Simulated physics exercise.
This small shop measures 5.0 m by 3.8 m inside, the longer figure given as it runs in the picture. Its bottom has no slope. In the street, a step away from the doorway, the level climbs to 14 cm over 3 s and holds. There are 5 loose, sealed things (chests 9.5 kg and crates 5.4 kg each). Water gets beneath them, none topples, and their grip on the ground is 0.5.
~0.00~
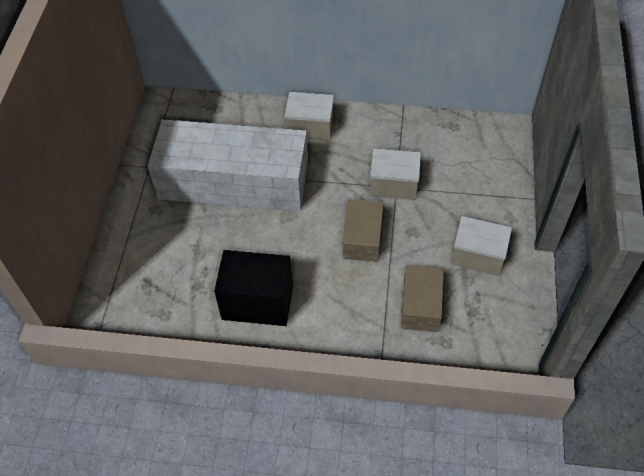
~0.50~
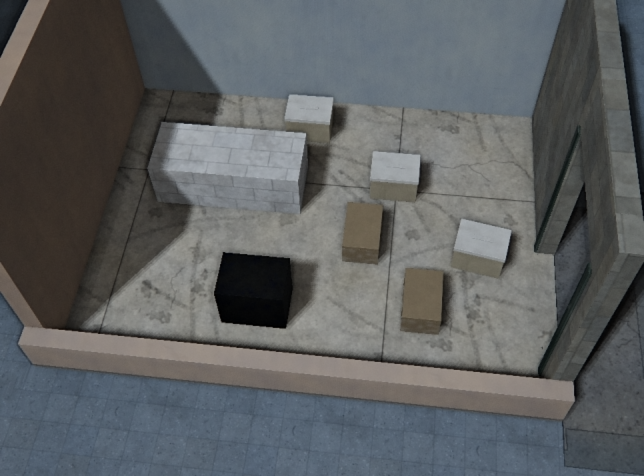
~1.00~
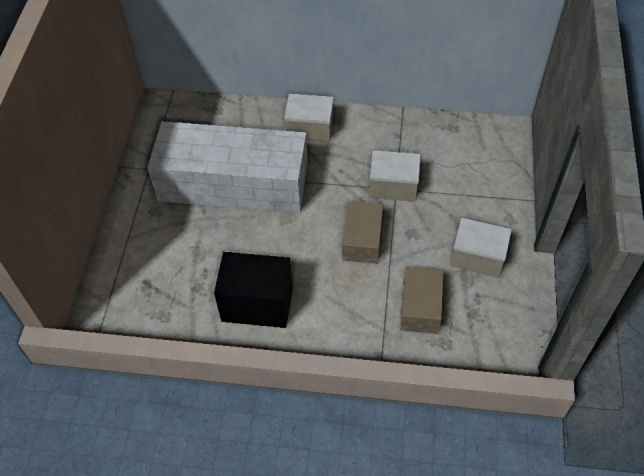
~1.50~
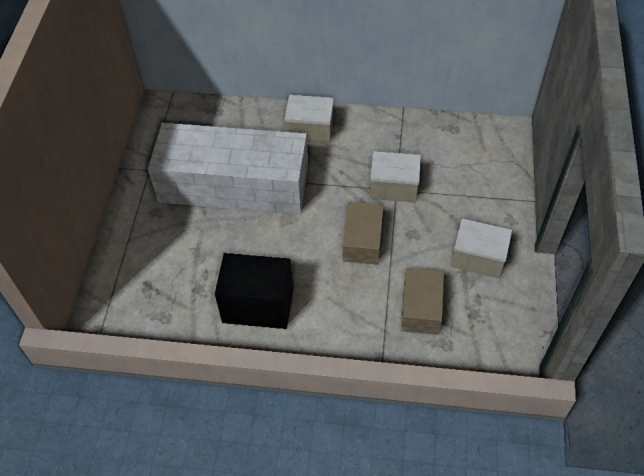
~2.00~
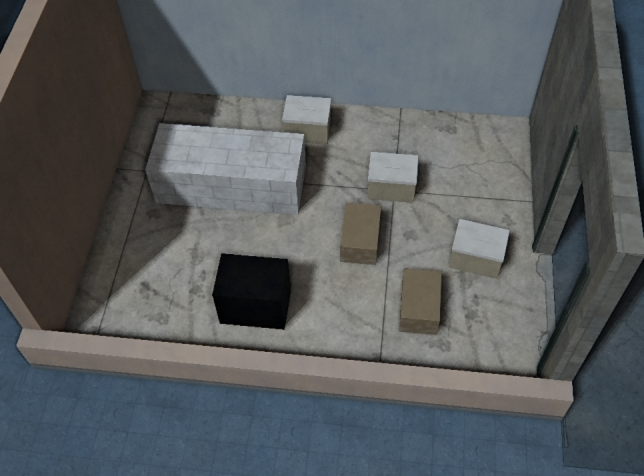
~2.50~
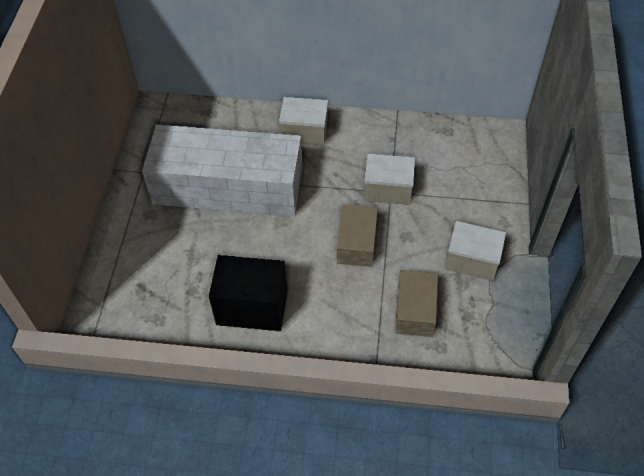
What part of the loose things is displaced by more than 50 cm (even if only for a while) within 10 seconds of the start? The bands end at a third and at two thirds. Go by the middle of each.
Share: One to two thirds.
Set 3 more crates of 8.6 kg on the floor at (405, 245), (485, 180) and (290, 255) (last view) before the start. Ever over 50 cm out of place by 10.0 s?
In that order: More, less, over.
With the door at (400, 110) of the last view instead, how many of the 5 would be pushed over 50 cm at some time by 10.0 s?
Then 4.
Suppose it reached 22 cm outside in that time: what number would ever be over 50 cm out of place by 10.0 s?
Then 5.
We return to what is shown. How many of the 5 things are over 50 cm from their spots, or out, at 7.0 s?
3 of them.
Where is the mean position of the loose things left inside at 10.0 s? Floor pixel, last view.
Around (319, 184).
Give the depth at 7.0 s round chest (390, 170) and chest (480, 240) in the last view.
About 1 and 4 cm.
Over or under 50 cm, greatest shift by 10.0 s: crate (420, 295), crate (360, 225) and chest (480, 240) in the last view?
In that order: More, over, over.
After 3.5 s 0 of 5 are over 50 cm from their spots; 0 afloat.
After 4.5 s 1 of 5 are over 50 cm from their spots; 0 afloat.
After 7.0 s 3 of 5 are over 50 cm from their spots; 1 afloat.
After 10.0 s 3 of 5 are over 50 cm from their spots, and 3 have been at some point; 3 afloat.
